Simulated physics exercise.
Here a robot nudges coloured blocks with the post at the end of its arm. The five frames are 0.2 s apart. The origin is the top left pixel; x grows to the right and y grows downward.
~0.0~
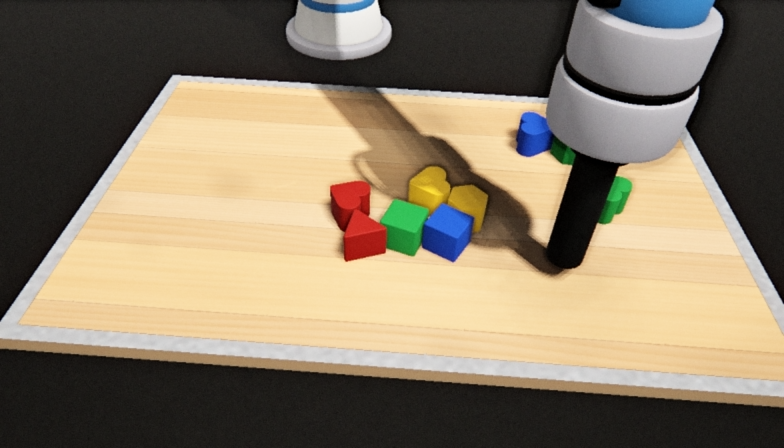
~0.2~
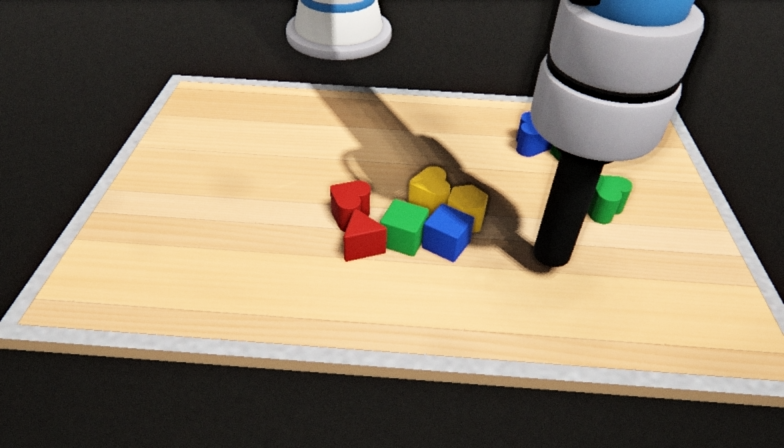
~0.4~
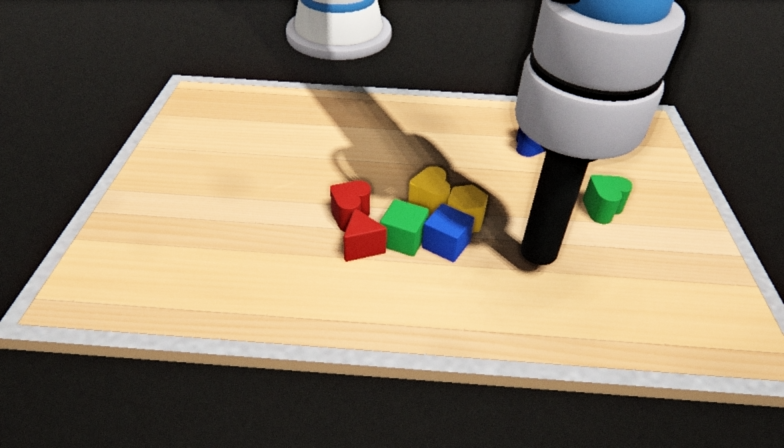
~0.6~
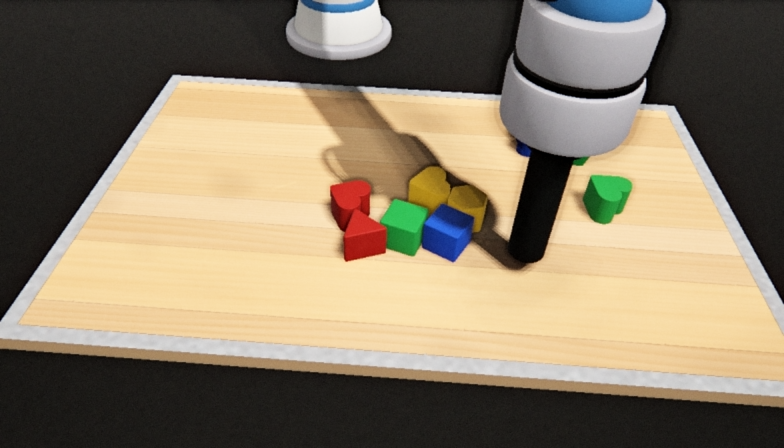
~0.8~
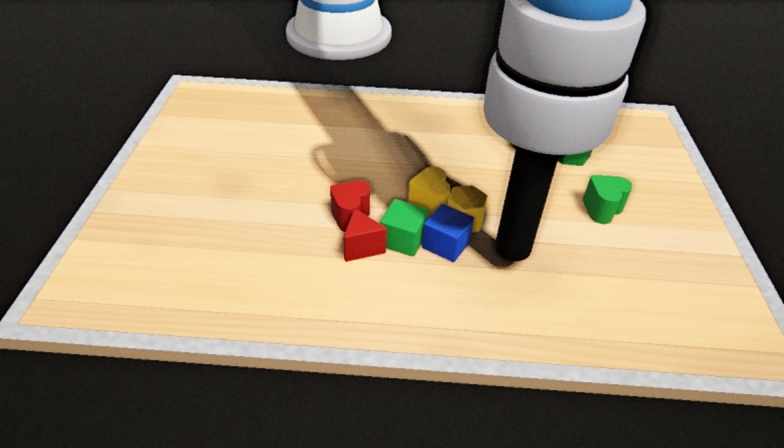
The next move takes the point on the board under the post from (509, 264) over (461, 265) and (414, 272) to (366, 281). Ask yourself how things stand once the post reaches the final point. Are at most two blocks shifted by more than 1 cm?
The answer is yes.
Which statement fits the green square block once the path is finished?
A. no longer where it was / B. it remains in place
A - no longer where it was.
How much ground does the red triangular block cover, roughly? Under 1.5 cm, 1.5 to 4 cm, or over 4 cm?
Covers under 1.5 cm.
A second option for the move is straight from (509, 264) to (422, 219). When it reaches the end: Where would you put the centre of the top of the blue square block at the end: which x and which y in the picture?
The centre of its top face lies at (388, 197).
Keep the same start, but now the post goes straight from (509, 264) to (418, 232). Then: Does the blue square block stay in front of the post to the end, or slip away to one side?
I think it holds its spot in front.
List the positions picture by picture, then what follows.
In the first frame, post tip at (564, 256); block tops, red triangular block at (362, 224); green square block at (405, 215); blue square block at (450, 220).
In the second frame, post at (551, 254); blocks unchanged.
In the third frame, post at (539, 253); blocks unchanged.
In the fourth frame, post at (526, 251); blocks unchanged.
In the fifth frame, post at (513, 249); red triangular block at (362, 224); green square block at (405, 215); blue square block at (450, 220).
The first path, step by step. One third of the way, post at (463, 249); green square block at (396, 210); blue square block at (440, 218), turned 15° clockwise.
Two thirds of the way, post at (415, 257); green square block at (389, 205); blue square block at (432, 217), turned 40° clockwise.
At the end, post at (366, 266); red triangular block in place; green square block at (389, 205); blue square block at (432, 217), turned 40° clockwise.
